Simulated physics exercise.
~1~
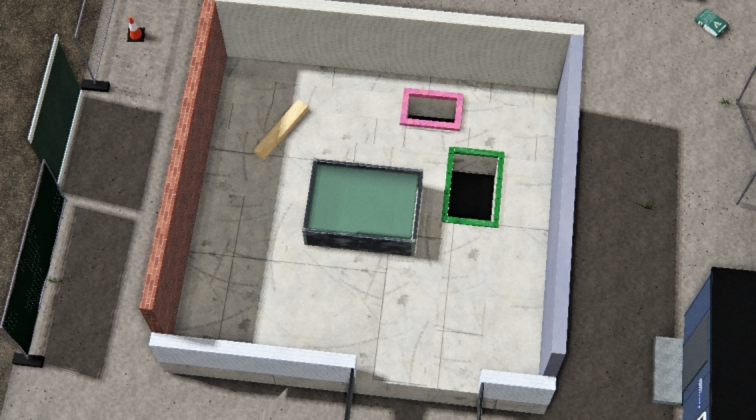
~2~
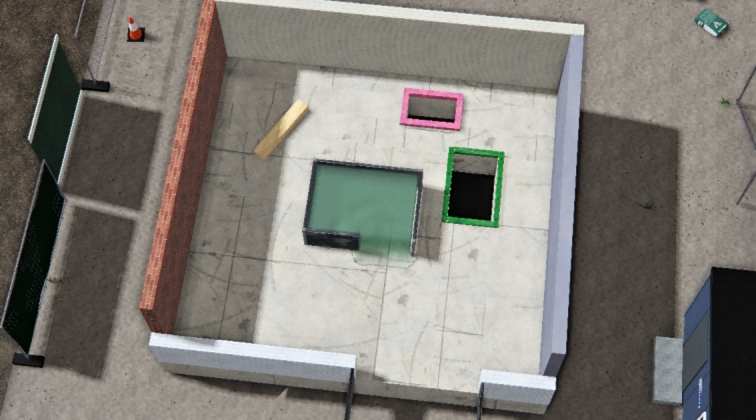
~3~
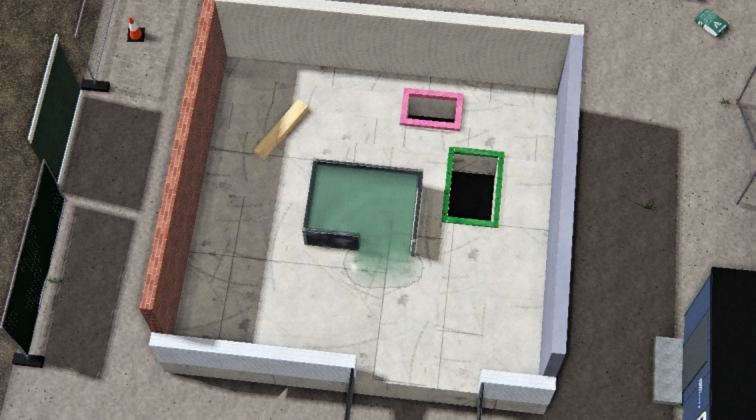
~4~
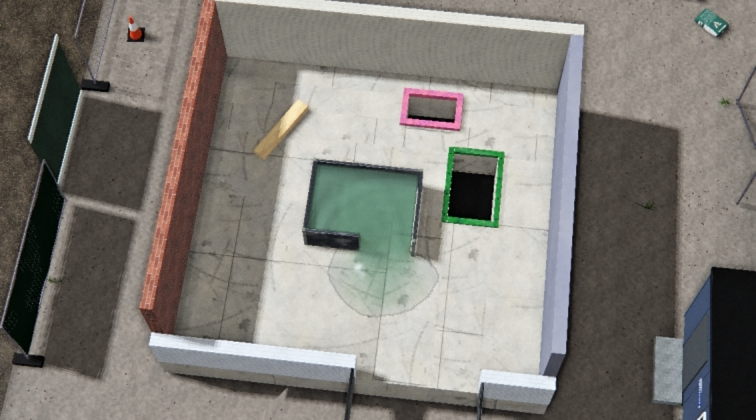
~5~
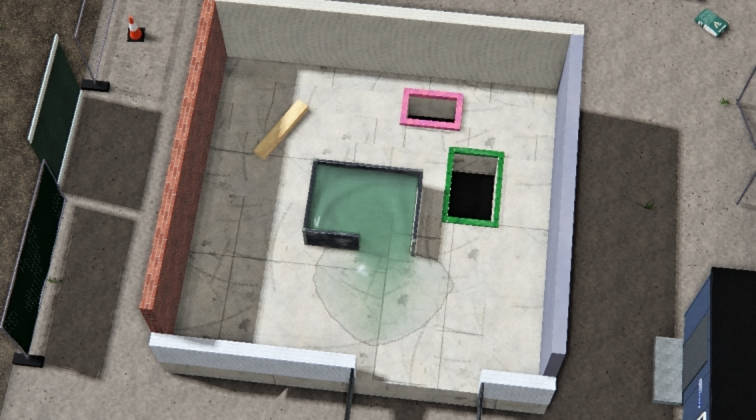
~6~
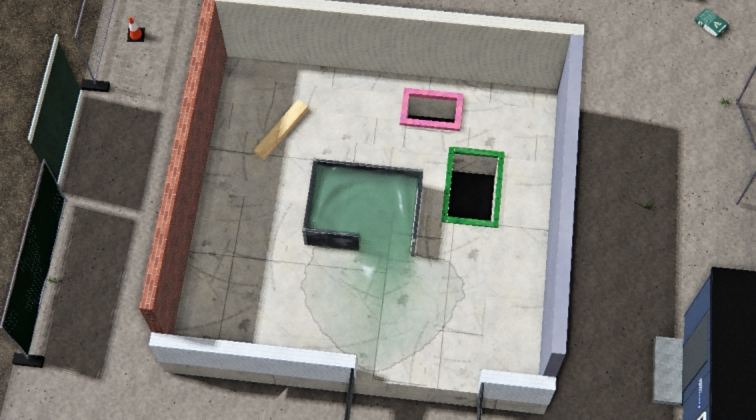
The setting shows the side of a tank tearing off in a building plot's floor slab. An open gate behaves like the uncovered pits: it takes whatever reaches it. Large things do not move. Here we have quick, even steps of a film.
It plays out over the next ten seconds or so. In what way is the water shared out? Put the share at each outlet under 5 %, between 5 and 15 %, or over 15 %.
When it is over, the gate has over 15 %, the pink pit has under 5 %, the green pit has under 5 %.
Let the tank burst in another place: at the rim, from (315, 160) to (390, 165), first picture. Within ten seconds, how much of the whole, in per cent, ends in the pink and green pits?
The pink pit takes 6 per cent and the green pit 2 per cent.
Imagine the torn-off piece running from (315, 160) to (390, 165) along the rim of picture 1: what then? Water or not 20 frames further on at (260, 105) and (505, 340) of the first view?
Submerged, then untouched.
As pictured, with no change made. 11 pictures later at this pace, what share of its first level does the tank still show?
About 48 per cent.
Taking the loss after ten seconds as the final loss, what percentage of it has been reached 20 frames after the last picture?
55 per cent.
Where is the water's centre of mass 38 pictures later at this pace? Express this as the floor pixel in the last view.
I'd place it roughly at (355, 267).
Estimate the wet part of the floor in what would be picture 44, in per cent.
It comes to 50 per cent.
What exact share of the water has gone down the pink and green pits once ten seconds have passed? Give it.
I'd put them at roughly 0 and 0 per cent respectively.
A moment on, water covers 20 % of the floor; the gate 5 %, the pink pit 0 %, the green pit 0 %.
Next, water covers 25 % of the floor; the gate 17 %, the pink pit 0 %, the green pit 0 %.
Then, water covers 35 % of the floor; the gate 29 %, the pink pit 0 %, the green pit 0 %.
Later, water covers 50 % of the floor; the gate 43 %, the pink pit 0 %, the green pit 0 %.
In the end, water covers 70 % of the floor; the gate 52 %, the pink pit 0 %, the green pit 0 %.
